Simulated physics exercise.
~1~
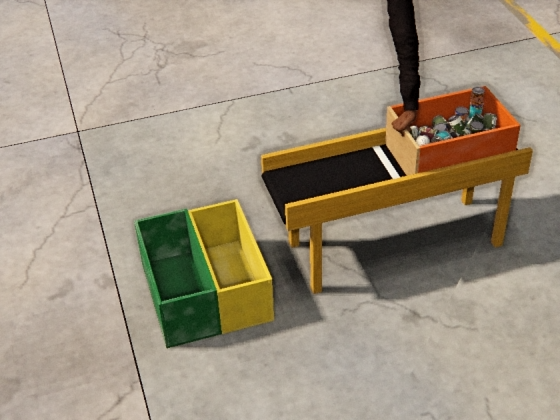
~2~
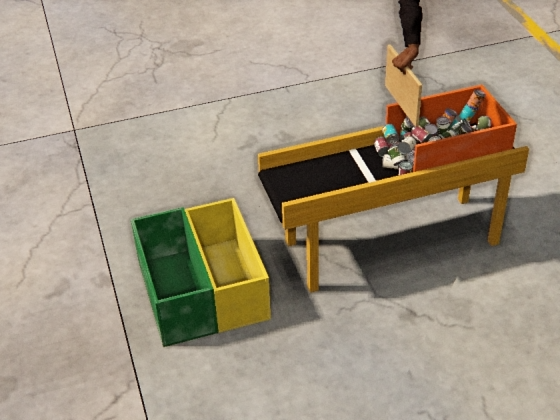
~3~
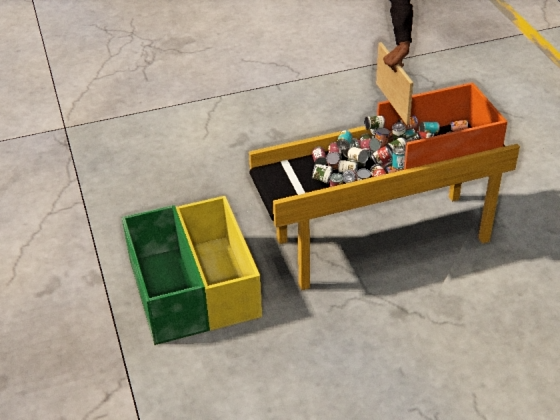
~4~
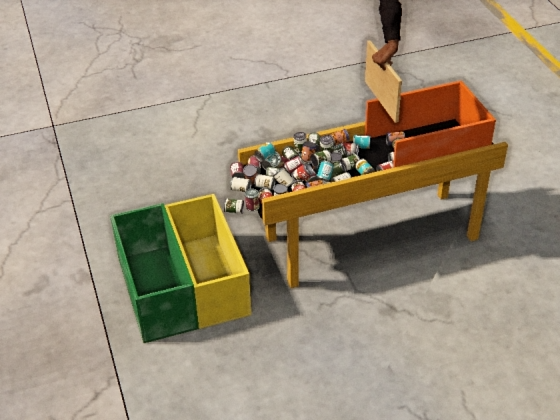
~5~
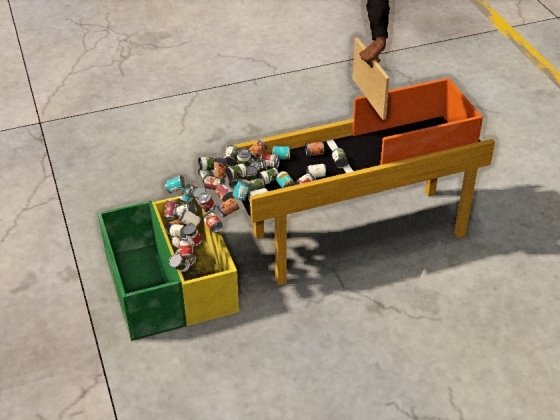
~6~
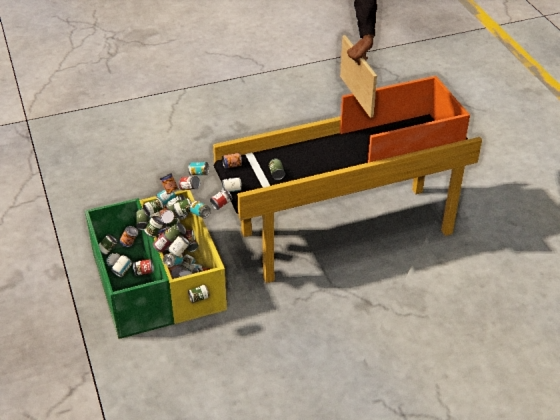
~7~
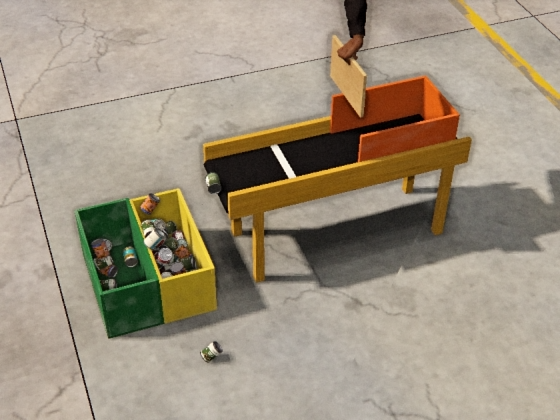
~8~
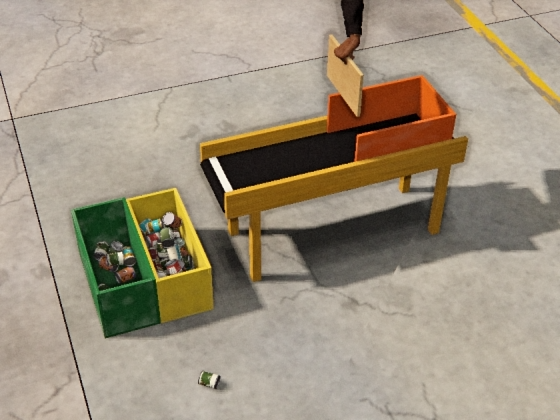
At first, a hand holds the wooden gate of an orange pen full of small tins, set on a black belt above a yellow box and a green tub. The hand lifts the gate, and the tins spread left along the belt behind a white stripe. They reach the end and tumble off in a thick stream, dropping toward the yellow box, while some fly farther into the green tub. The last few trail off the emptied belt, and one lands on the floor. By the end, most tins lie in the yellow box, fewer sit in the green tub, and a single tin rests on the concrete in front.
